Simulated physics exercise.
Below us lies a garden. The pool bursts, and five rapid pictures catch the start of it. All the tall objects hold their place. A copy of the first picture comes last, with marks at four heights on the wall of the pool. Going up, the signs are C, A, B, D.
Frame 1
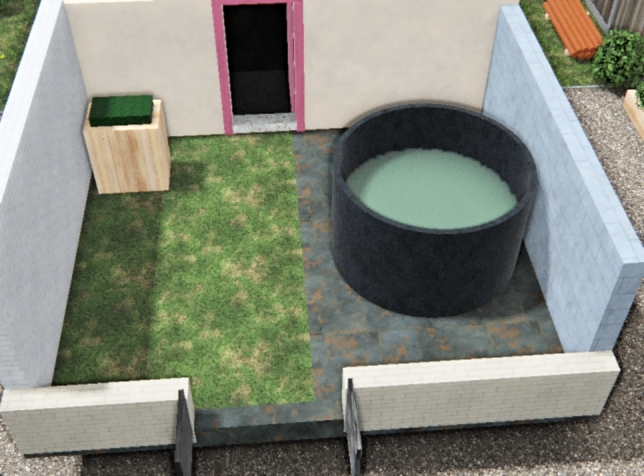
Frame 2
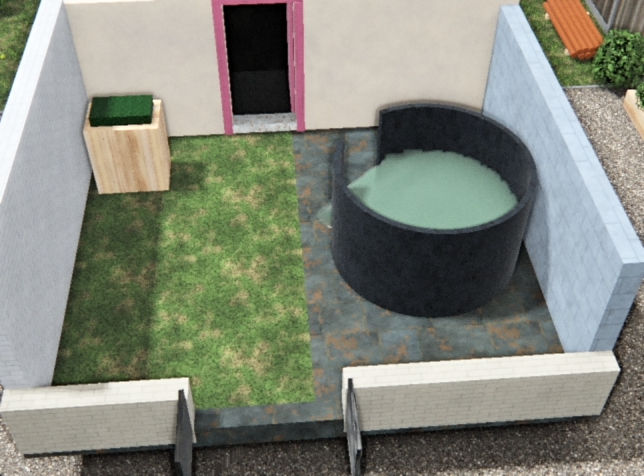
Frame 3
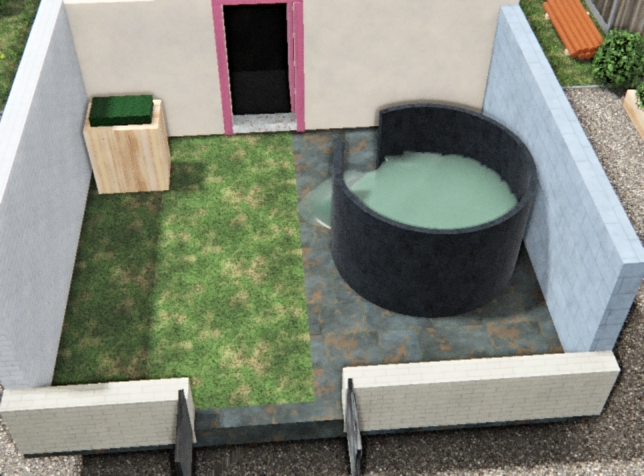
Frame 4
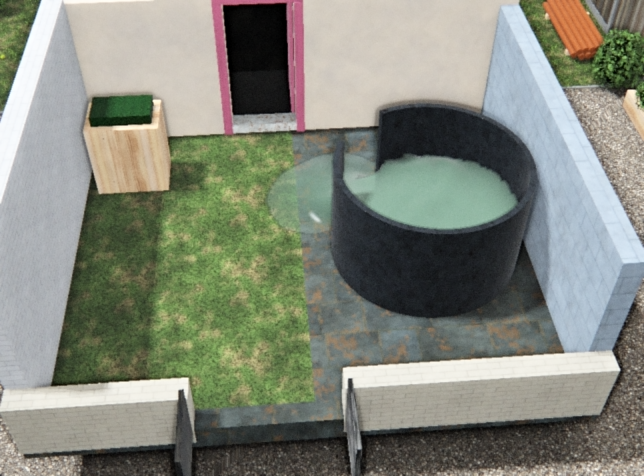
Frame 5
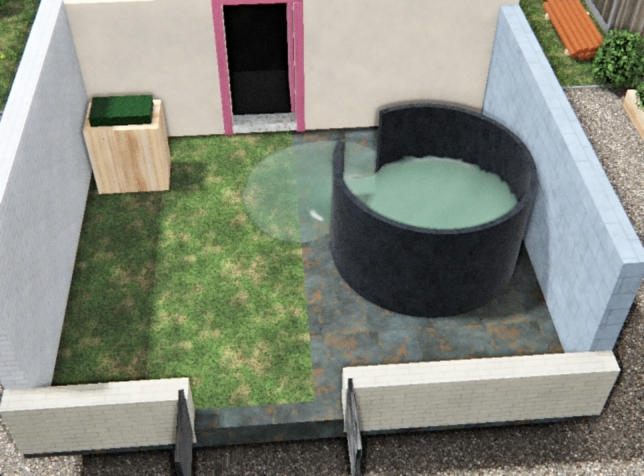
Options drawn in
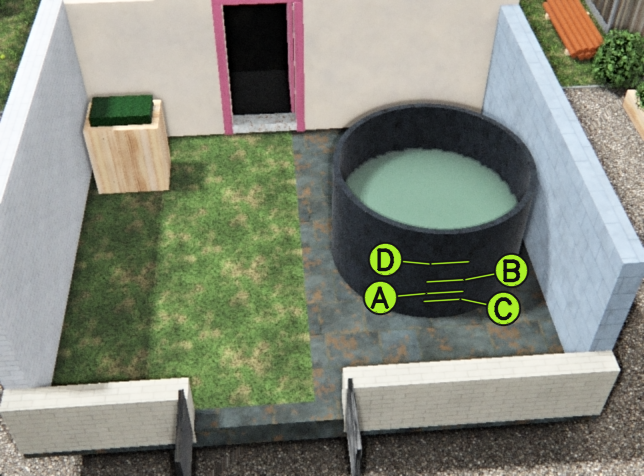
A small walled garden is seen from above at a steady, fixed angle, half patchy green grass and half dark paving. A pink-framed doorway stands at the back, a wooden planter at the left, a round dark pool of pale green water at the right, and an open gate in front. A section of the pool's left side disappears, and water emerges there, spreading leftward in a thin, rounded sheet across paving and grass.
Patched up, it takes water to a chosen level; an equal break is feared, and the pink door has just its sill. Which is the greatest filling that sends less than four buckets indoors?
Use mark A.
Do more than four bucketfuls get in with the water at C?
No, not at all.
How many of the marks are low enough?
Two of the four.
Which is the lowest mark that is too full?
Here it is mark B.
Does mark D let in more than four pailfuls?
Yes, that goes wrong.
In lime, A at (444, 292); B at (446, 280); C at (442, 300); D at (449, 262); from the bottom up C, A, B, D.
If A is chosen, a bucket or two gets in.
If B is chosen, about 10 bucketfuls get in.
If C is chosen, nothing gets over.
If D is chosen, dozens of bucketfuls pour in.
